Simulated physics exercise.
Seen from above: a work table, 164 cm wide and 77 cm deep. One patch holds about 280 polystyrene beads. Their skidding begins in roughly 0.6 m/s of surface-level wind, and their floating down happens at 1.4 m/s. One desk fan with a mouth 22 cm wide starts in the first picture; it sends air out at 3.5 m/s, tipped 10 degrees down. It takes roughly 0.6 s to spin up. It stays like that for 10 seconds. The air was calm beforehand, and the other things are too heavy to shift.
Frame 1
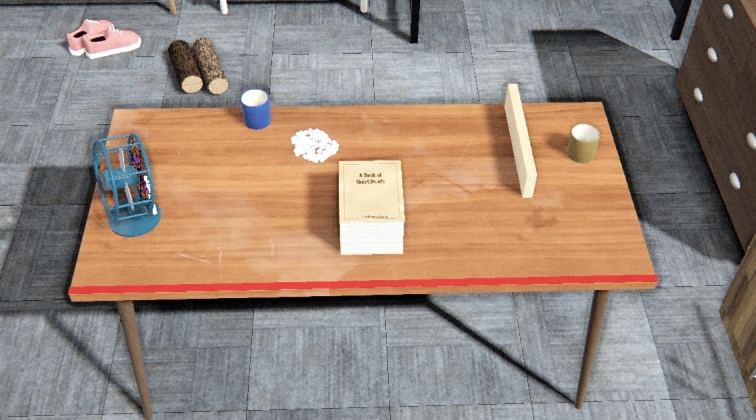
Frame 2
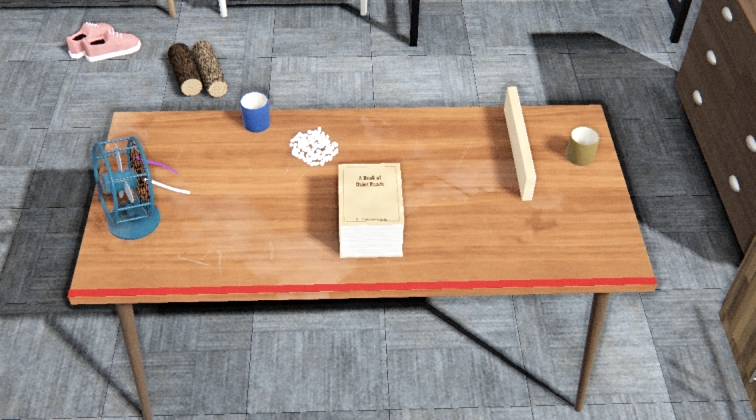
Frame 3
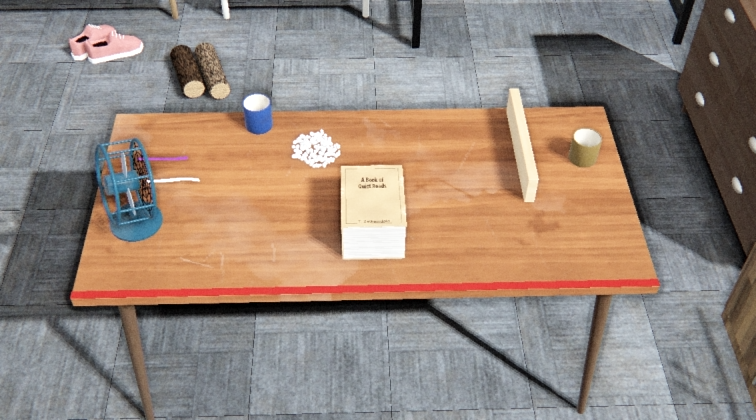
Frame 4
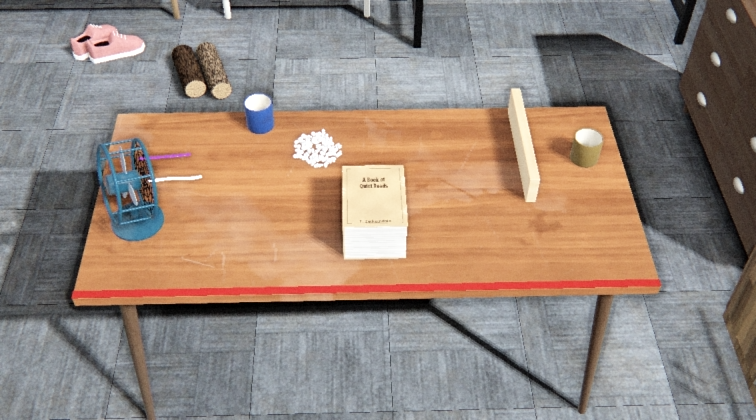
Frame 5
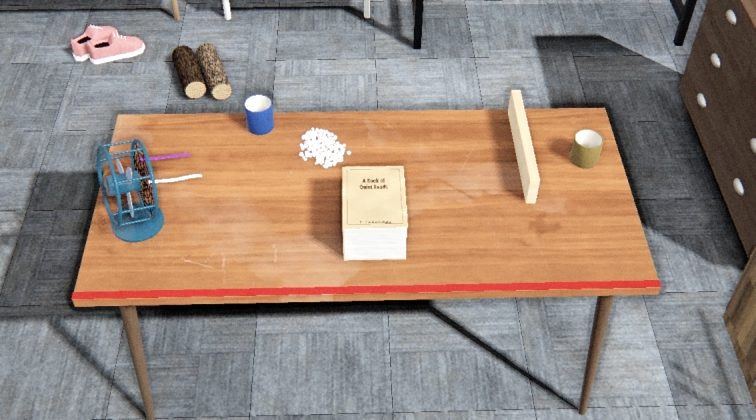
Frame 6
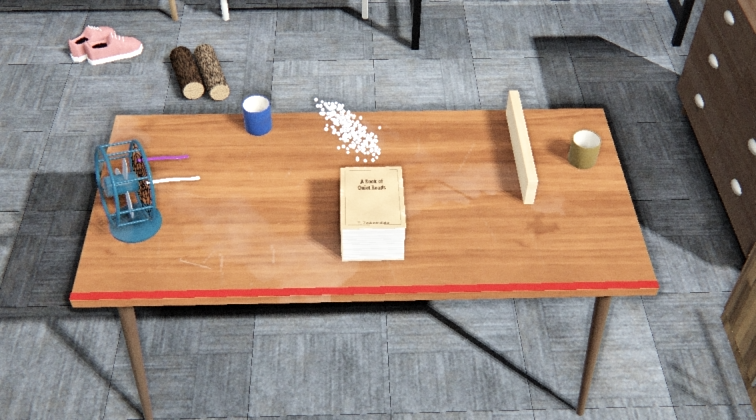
To begin with, a pile of small white beads sits still behind a thick book on a wooden table, with a blue fan at left. Two ribbons on the fan stream rightward while the pile stays put, then the beads loosen, shift right and spread into a scattered diagonal band.
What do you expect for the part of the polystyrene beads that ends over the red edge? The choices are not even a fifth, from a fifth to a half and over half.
I reckon the share over that edge will not reach one fifth.
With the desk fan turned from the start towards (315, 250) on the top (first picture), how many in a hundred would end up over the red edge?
0 %.
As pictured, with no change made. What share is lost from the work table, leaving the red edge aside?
Roughly 100 %.
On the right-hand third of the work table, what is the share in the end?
Something close to 0 % ends up there.
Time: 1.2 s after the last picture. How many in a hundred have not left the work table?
Near 0 per cent, more or less.
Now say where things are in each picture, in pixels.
In the first picture, the middle of the polystyrene beads is near (314, 144), none has stirred yet and the mouth of the desk fan is at (123, 177).
In the second picture, the middle of the polystyrene beads is near (313, 146), none has stirred yet and the red edge is centred on (366, 291).
In the third picture, the middle of the polystyrene beads is near (316, 148), none has stirred yet, the top of a mug is at (257, 102) and the top of a book is at (373, 195).
In the fourth picture, the middle of the polystyrene beads is near (317, 148) and none has stirred yet.
In the fifth picture, the middle of the polystyrene beads is near (323, 147), the farthest in sight from the desk fan is at (349, 153) and about 55 % have left their places.
In the sixth picture, the middle of the polystyrene beads is near (349, 130), the farthest in sight from the desk fan is at (380, 128) and all have left their places.
Then, 1.2 s after the last picture, 0 % are on the move or not yet settled, 0 % are over the red edge.
Then, 2.4 s after the last picture, 0 % are on the move or not yet settled, 1 % are over the red edge.
Then, 4.7 s after the last picture, 0 % are on the move or not yet settled, 1 % are over the red edge.
Then, 9.2 s after the last picture, at the end, 1 % are over the red edge.
